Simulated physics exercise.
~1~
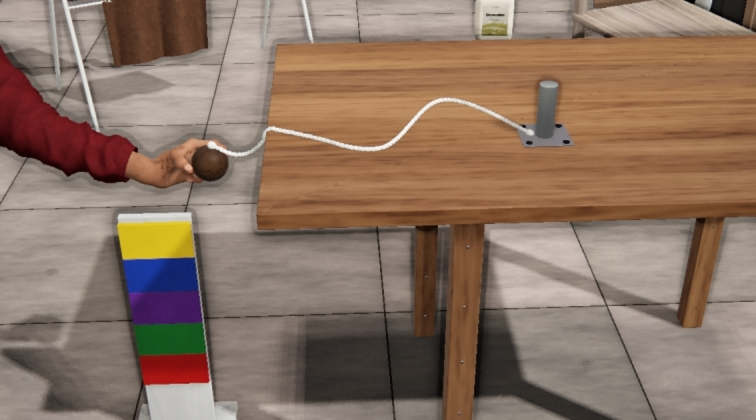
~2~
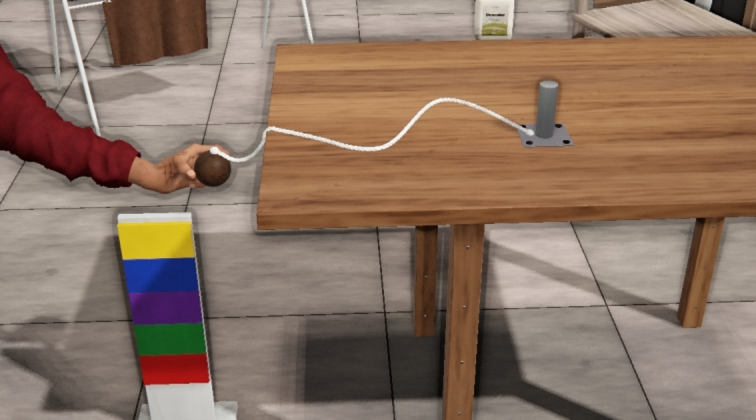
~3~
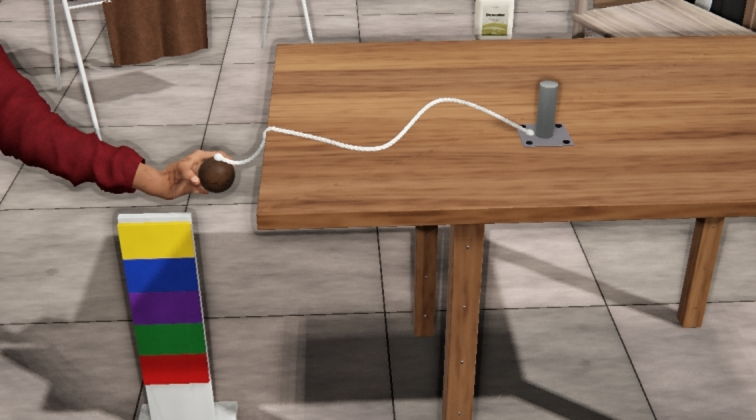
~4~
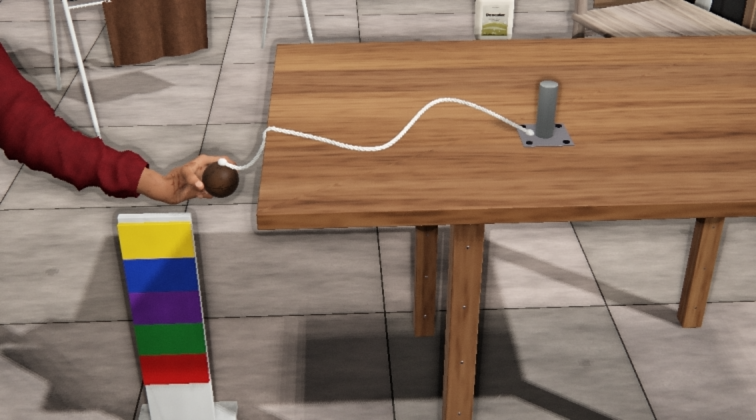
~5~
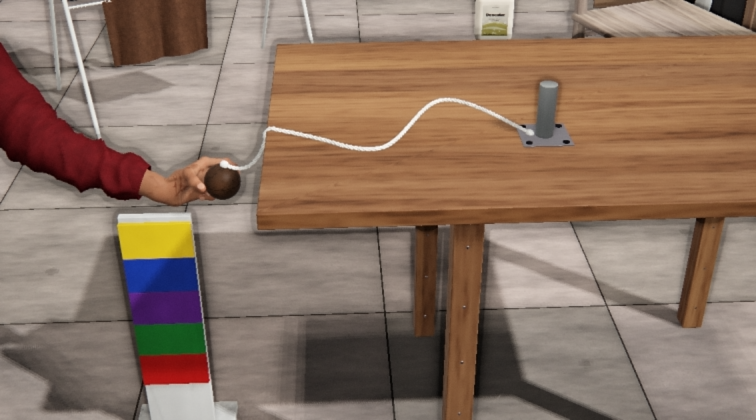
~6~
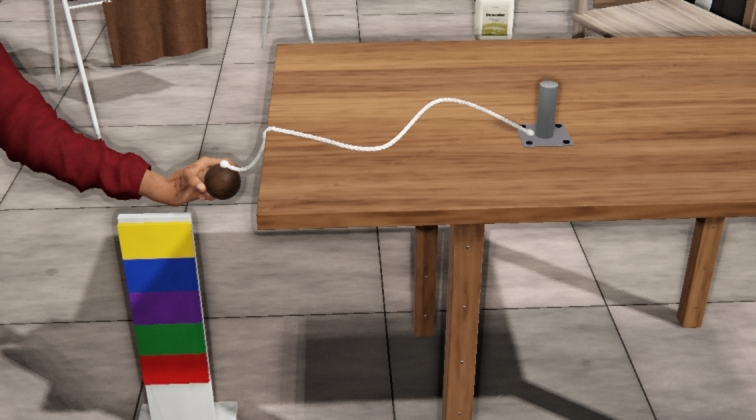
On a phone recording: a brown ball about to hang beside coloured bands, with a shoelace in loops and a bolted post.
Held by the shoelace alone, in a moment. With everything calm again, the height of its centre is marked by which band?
By the purple band.
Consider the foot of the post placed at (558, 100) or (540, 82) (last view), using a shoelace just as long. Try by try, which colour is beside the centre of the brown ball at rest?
First try: Blue; second try: Blue.
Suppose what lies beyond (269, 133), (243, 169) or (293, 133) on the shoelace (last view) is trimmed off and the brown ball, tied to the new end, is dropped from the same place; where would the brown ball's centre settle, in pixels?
Well, that gives around (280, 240) the first time, (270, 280) the next and (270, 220) the last.
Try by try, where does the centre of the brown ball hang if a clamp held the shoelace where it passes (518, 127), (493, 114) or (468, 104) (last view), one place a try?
Near (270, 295), then (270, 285), then (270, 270).
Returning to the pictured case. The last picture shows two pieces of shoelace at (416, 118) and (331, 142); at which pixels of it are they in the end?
Well, the first one sits at (354, 127), and the second one sits at (267, 163).
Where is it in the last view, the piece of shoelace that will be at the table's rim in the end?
The one at (370, 149).
A little later, ball near (295, 279); level with blue.
Next, ball near (255, 296); level with purple.
When it is over, ball near (270, 298); level with purple. The purple one.
